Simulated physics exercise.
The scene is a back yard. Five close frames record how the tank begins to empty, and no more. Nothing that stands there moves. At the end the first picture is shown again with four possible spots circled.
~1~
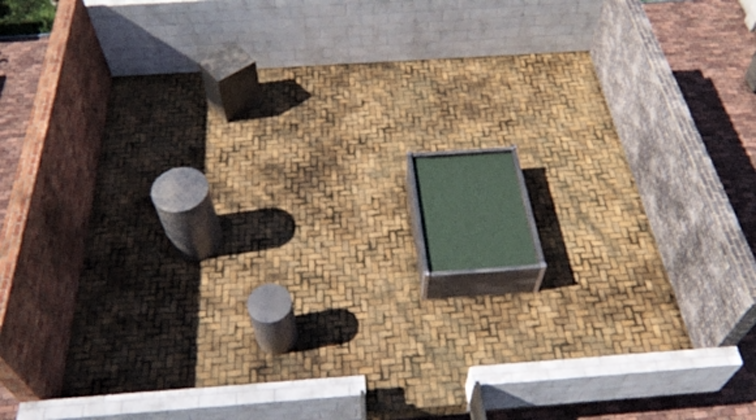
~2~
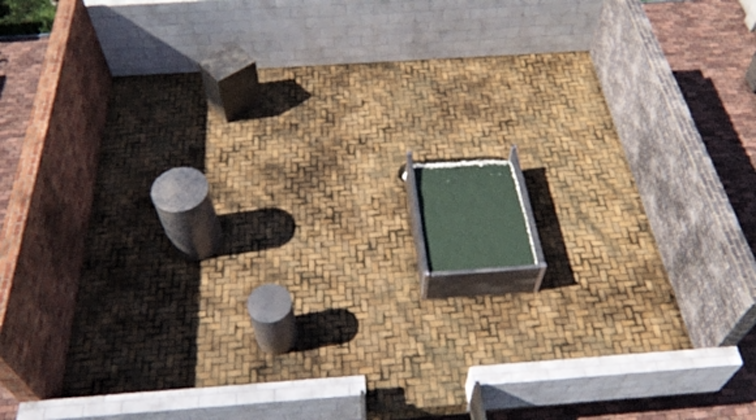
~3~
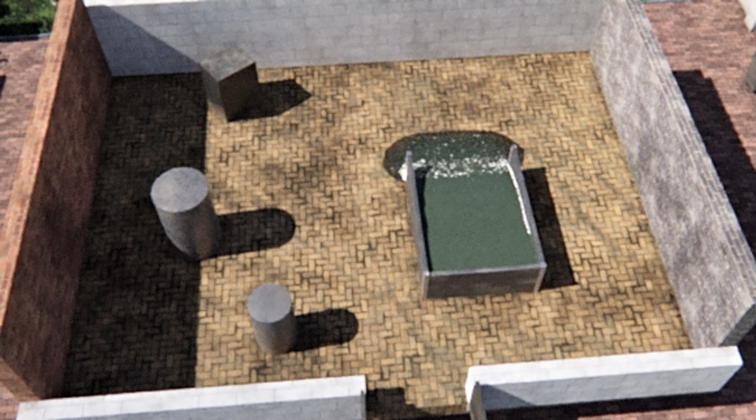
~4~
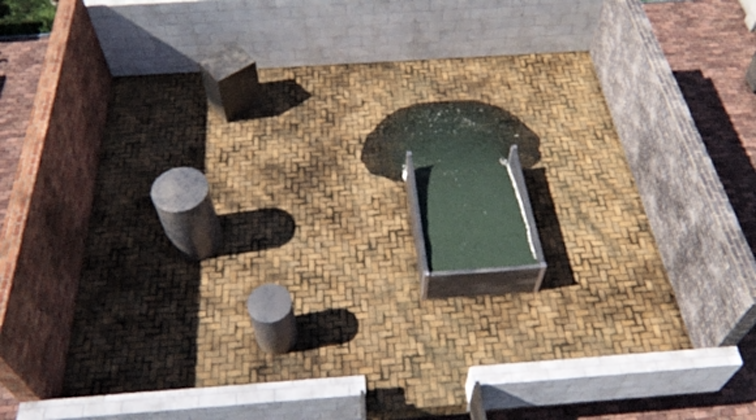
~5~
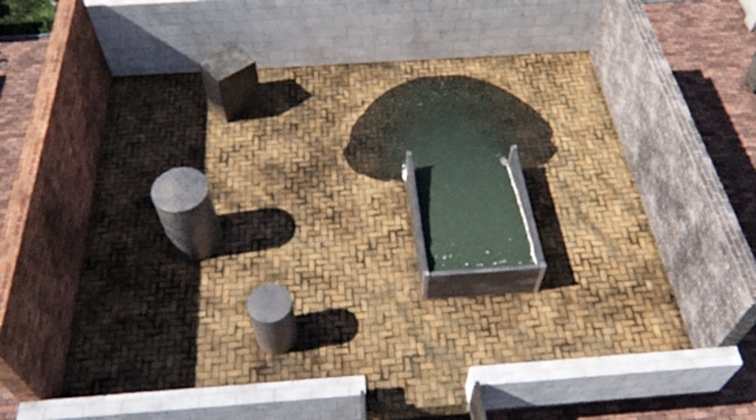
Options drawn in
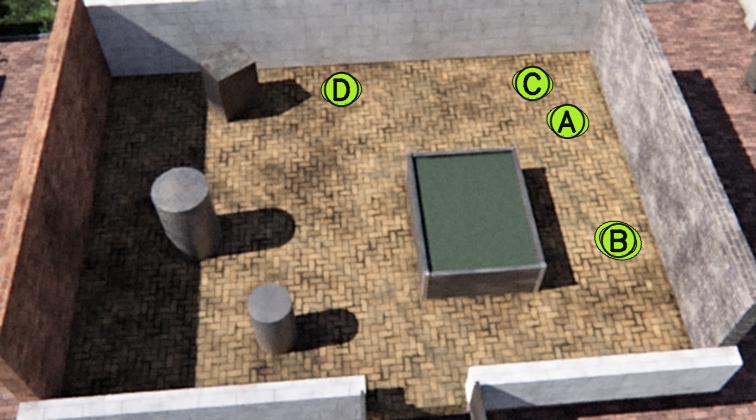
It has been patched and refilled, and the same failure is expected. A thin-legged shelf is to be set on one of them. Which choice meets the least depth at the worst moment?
Spot B.
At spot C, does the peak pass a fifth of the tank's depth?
Yes.
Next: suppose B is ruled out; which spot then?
That is spot A.
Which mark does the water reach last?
That would be B.
On the marked copy, A at (567, 121); B at (618, 240); C at (532, 83); D at (341, 89).
With A, the water peaks at about 18 % of the depth that stood in the tank.
With B, the water peaks at about 11 % of the depth that stood in the tank.
With C, the water peaks at about 34 % of the depth that stood in the tank.
With D, the water peaks at about 34 % of the depth that stood in the tank.
